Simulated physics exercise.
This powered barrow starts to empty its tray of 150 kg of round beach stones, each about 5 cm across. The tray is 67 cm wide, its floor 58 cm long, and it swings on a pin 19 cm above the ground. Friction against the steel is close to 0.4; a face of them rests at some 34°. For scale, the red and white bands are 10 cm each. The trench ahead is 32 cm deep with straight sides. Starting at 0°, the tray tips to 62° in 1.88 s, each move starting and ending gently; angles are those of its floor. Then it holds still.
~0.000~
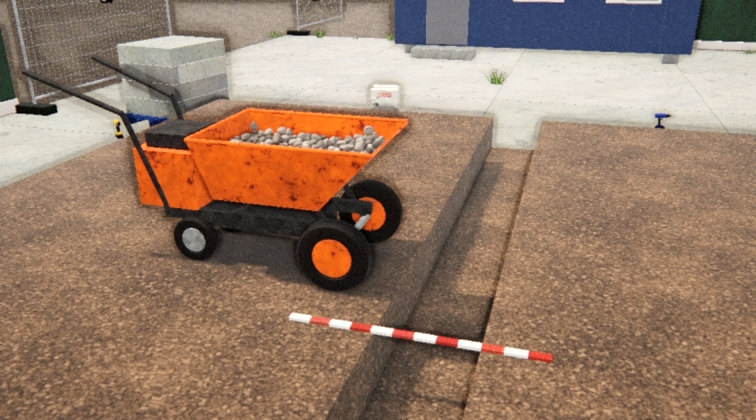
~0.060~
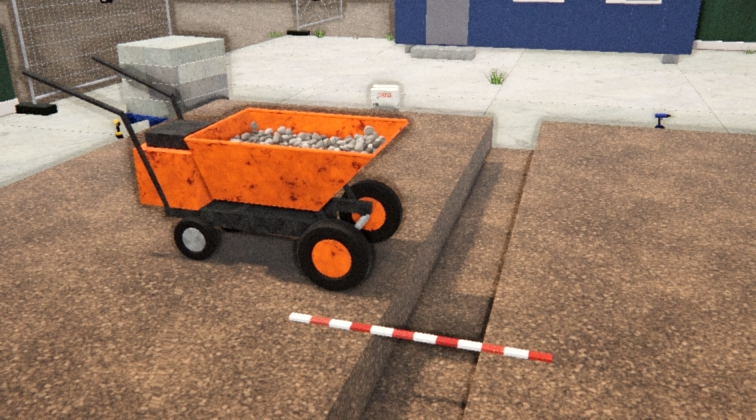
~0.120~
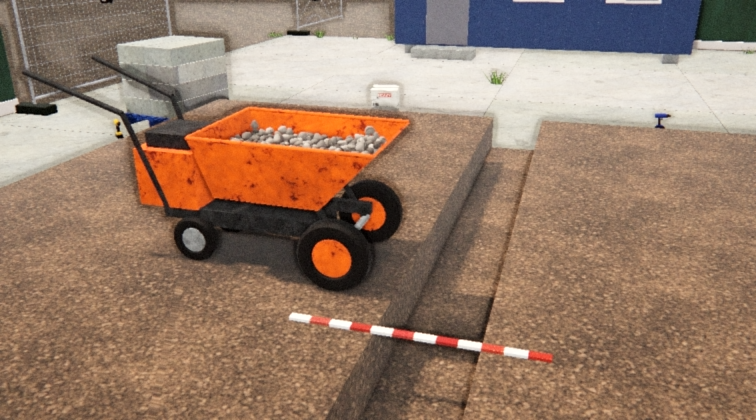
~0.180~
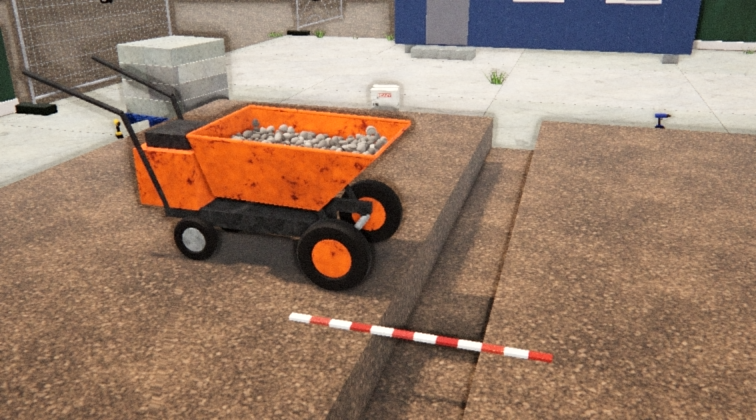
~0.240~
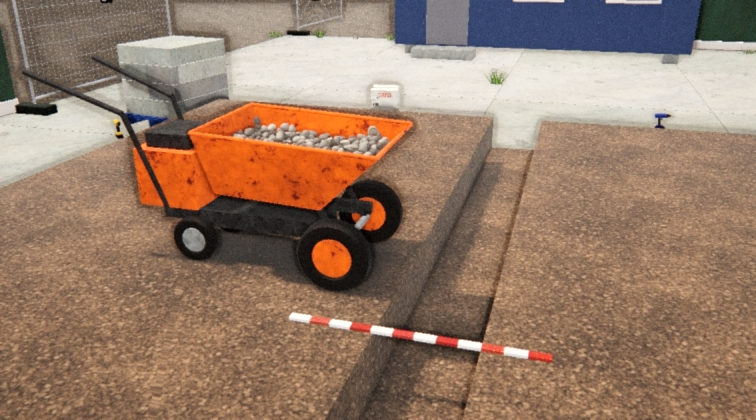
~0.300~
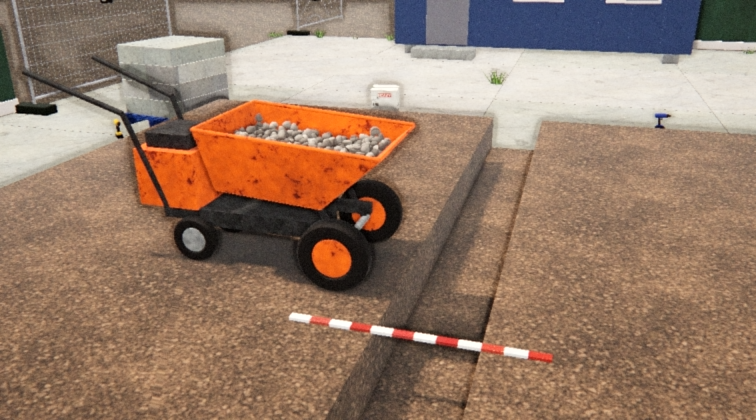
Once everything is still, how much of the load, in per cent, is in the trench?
About 59 per cent.
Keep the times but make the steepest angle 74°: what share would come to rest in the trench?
In that case some 60 per cent.
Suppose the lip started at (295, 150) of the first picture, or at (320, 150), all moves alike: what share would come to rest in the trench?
Near 100 per cent from the first place, 100 from the second.
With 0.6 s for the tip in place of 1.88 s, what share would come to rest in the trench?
It would be near 40 per cent.
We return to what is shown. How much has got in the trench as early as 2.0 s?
About 20 per cent by then.
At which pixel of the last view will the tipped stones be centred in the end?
Around (487, 315).
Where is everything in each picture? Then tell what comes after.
In the first picture, the tray is at 0°, its lip at (371, 156); the top of the load is at (319, 138).
In the second picture, lip at (372, 157), floor tilted 0°, highest stones at (319, 138); the stones move at 0.1 m/s on average.
In the third picture, the tray is at 1°, its lip at (373, 157); the top of the load is at (314, 138); the stones move at 0.1 m/s on average.
In the fourth picture, the tray is at 2°, its lip at (375, 158); the top of the load is at (295, 135); the stones move at 0.2 m/s on average.
In the fifth picture, the tray is at 3°, its lip at (377, 159); the top of the load is at (292, 133); the stones move at 0.2 m/s on average.
In the sixth picture, lip at (380, 161), floor tilted 4°, highest stones at (288, 130); the stones move at 0.2 m/s on average.
After 1.4 s the floor is at 52°; 100 % in the tray; the foremost stones are at (451, 220).
After 2.0 s the floor is at 62°; 53 % in the tray, 22 % in the trench, 25 % past the trench; the foremost stones are at (588, 293).
After 2.3 s the floor is at 62°; 26 % in the tray, 34 % in the trench, 40 % past the trench; the foremost stones are at (660, 298).
After 4.3 s the floor is at 62°; 0 % in the tray, 59 % in the trench, 41 % past the trench; the foremost stones are at (695, 304).
